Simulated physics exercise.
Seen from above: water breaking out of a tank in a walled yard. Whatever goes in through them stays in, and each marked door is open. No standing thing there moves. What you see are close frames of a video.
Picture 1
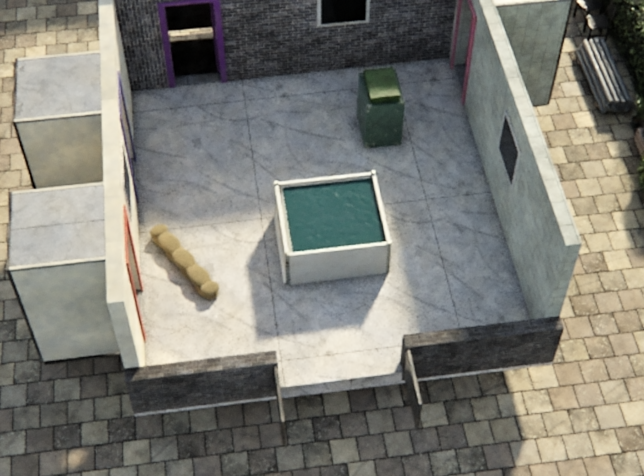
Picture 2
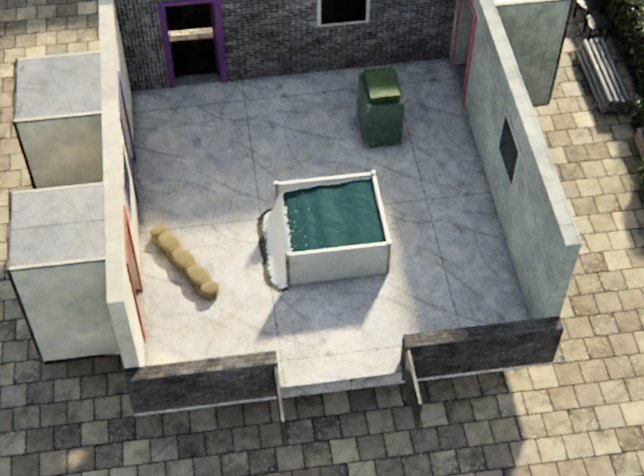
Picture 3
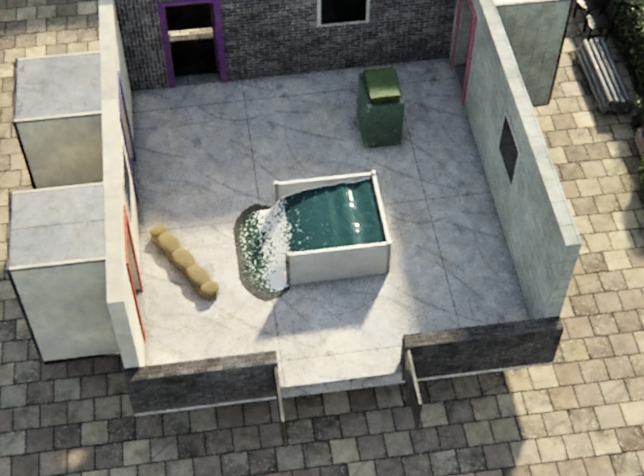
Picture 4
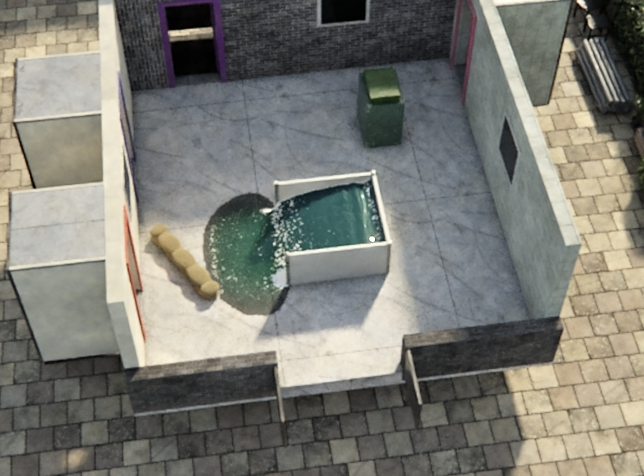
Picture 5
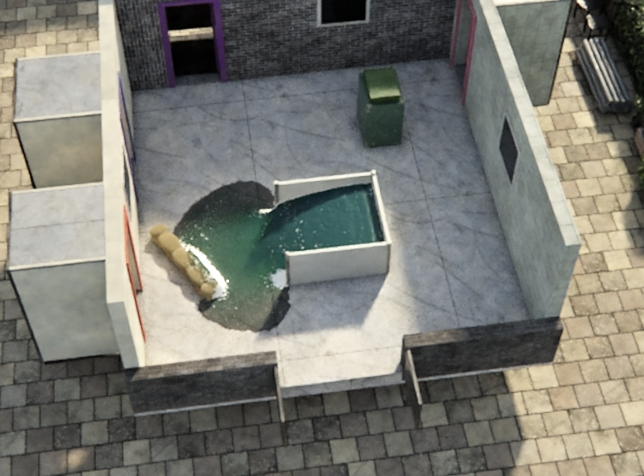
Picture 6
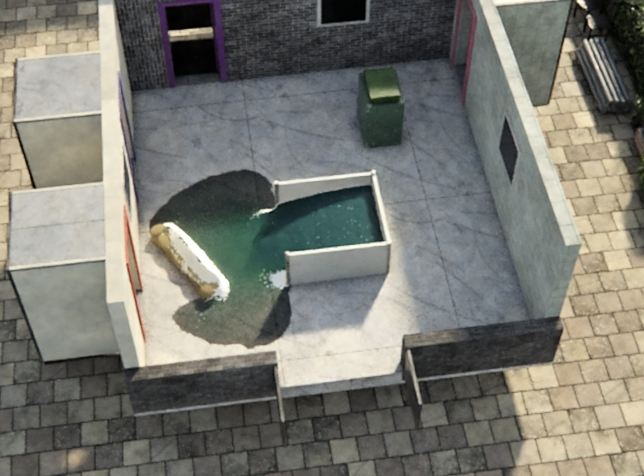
In a walled yard, water bursts from a tank's left side and spreads to tan sacks.
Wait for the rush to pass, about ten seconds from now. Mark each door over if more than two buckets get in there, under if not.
Pink door - under; red door - over; blue door - over; purple door - over.
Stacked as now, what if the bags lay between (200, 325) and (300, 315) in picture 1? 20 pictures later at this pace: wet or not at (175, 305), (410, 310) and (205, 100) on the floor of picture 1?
Going through them, they'd be waterlogged, then left unsoaked, then waterlogged.
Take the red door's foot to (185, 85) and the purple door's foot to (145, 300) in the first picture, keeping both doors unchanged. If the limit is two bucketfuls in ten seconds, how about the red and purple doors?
Taking them in turn, the red door crosses the limit and the purple door crosses the limit.
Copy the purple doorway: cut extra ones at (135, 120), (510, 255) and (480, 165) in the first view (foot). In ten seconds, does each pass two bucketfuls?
First door gets past it, second door doesn't reach it, third door doesn't reach it.
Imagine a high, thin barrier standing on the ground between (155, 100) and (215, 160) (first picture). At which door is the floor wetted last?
I'd pick the one in pink.
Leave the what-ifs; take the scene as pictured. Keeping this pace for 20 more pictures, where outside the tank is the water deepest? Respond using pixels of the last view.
I'd put it around (133, 104).
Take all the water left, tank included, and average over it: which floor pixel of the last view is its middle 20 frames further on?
My pick is pixel (212, 228).
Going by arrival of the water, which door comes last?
Answer - the door marked pink.
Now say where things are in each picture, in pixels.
The tank at (332, 216) is whole and still, in the first frame.
The front is at (284, 288), out from the gap at (284, 237), in the second frame.
Water pours out at (284, 239) and has run to (264, 296), in the third frame.
Water pours out at (284, 240) and has run to (248, 310), in the fourth frame.
Water pours out at (284, 241) and has run to (177, 234), in the fifth frame.
The front is at (156, 221), out from the gap at (284, 241), in the sixth frame.
A moment on, water covers 25 % of the floor; the pink door not reached, the red door wet at the sill, nothing in, the blue door under two buckets in, the purple door not reached.
Next, water covers 30 % of the floor; the pink door not reached, the red door under two buckets in, the blue door over two buckets in, the purple door not reached.
Then, water covers 40 % of the floor; the pink door not reached, the red door over two buckets in, the blue door over two buckets in, the purple door over two buckets in.
Later, water covers 70 % of the floor; the pink door wet at the sill, nothing in, the red door over two buckets in, the blue door over two buckets in, the purple door far over two buckets in.
In the end, water covers 95 % of the floor; the pink door wet at the sill, nothing in, the red door over two buckets in, the blue door over two buckets in, the purple door far over two buckets in.
